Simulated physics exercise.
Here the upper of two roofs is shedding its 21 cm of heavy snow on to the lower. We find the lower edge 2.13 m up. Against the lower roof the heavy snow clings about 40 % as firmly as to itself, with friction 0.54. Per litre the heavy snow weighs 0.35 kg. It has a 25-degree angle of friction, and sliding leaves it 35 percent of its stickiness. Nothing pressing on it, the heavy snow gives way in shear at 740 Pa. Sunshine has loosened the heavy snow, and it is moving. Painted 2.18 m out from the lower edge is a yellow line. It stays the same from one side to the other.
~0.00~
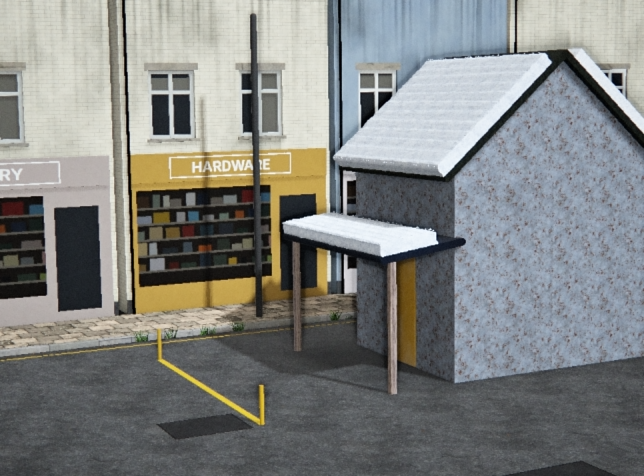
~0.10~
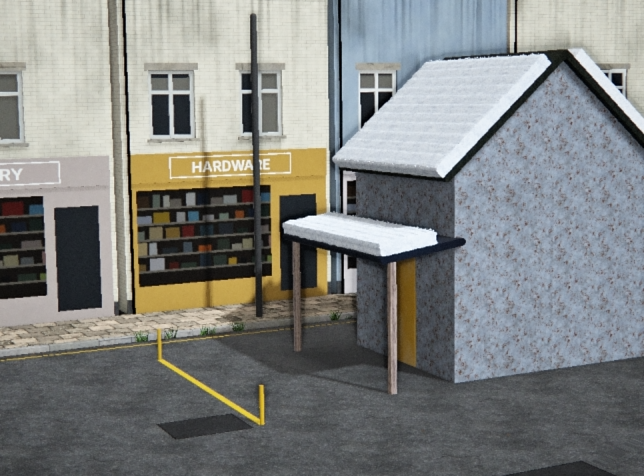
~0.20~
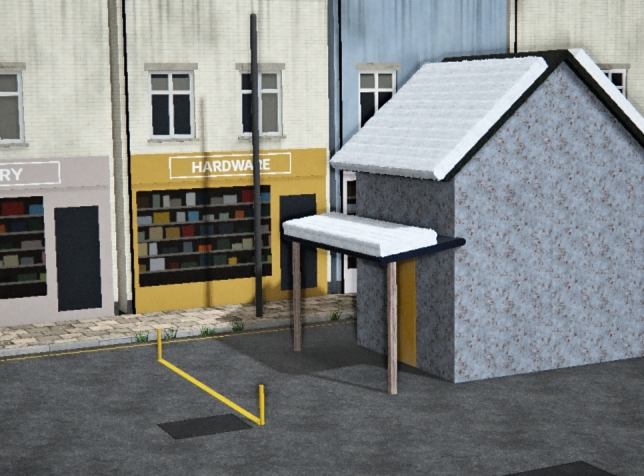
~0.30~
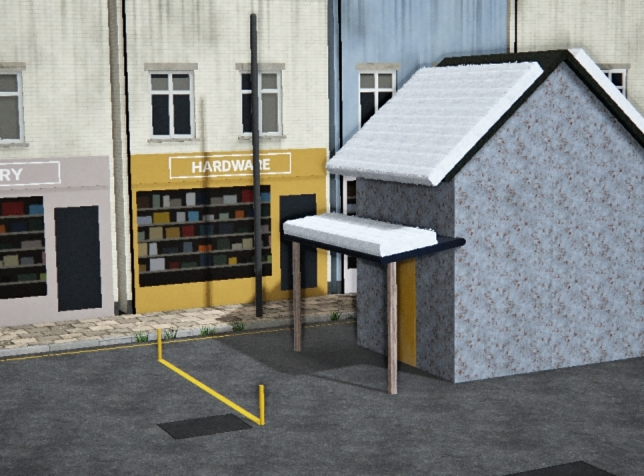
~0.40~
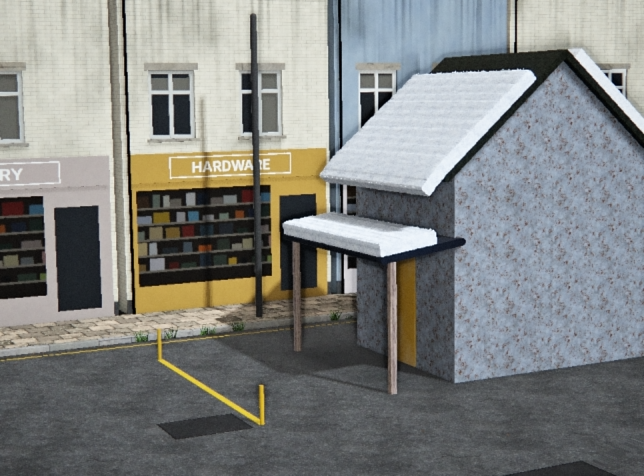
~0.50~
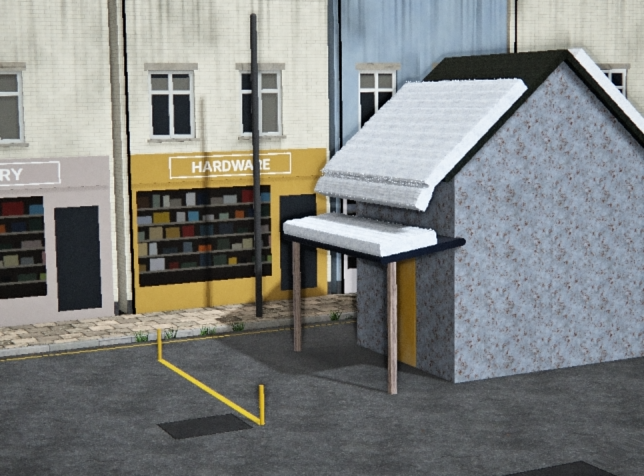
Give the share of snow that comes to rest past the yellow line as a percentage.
Roughly 24 percent.
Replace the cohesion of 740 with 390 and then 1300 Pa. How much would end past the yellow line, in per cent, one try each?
Respectively 30 % and 6 %.
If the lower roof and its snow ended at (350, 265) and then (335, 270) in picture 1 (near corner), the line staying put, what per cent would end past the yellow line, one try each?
Try 1: 10 %; try 2: 6 %.
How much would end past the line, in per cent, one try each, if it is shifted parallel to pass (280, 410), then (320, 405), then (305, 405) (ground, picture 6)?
About 40 %, 60 %, 50 %.
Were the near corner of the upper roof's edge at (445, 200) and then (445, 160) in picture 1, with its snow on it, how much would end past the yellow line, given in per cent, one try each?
First try 5 %, second try 35 %.
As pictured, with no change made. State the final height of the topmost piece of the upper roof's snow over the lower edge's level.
About 0.4 m above the lower edge.
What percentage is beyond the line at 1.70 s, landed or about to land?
Close to 8 per cent.
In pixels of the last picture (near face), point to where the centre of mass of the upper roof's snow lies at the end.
Near (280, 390).
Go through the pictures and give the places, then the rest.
The first frame shows leading edge of the heavy snow at (443, 168).
The second frame shows leading edge of the heavy snow at (442, 169), its middle shifted 2.3 cm.
The third frame shows leading edge of the heavy snow at (439, 172), its middle shifted 9.4 cm, 3 % of it past the upper edge, in one piece.
The fourth frame shows leading edge of the heavy snow at (434, 178), its middle shifted 22 cm, 8 % of it past the upper edge, in one piece.
The fifth frame shows leading edge of the heavy snow at (427, 187), its middle shifted 39 cm, 15 % of it past the upper edge, in one piece.
The sixth frame shows leading edge of the heavy snow at (420, 197), its middle shifted 62 cm, 24 % of it past the upper edge, cracking.
After 1.05 s, none is below the lower edge and 0 % is past the line.
After 1.70 s, 65 % is below the lower edge and 8 % is past the line.
After 2.35 s, 76 % is below the lower edge and 24 % is past the line.
After 3.00 s, 76 % is below the lower edge and 24 % is past the line.
After 3.10 s, at the end, 76 % is below the lower edge and 24 % is past the line.
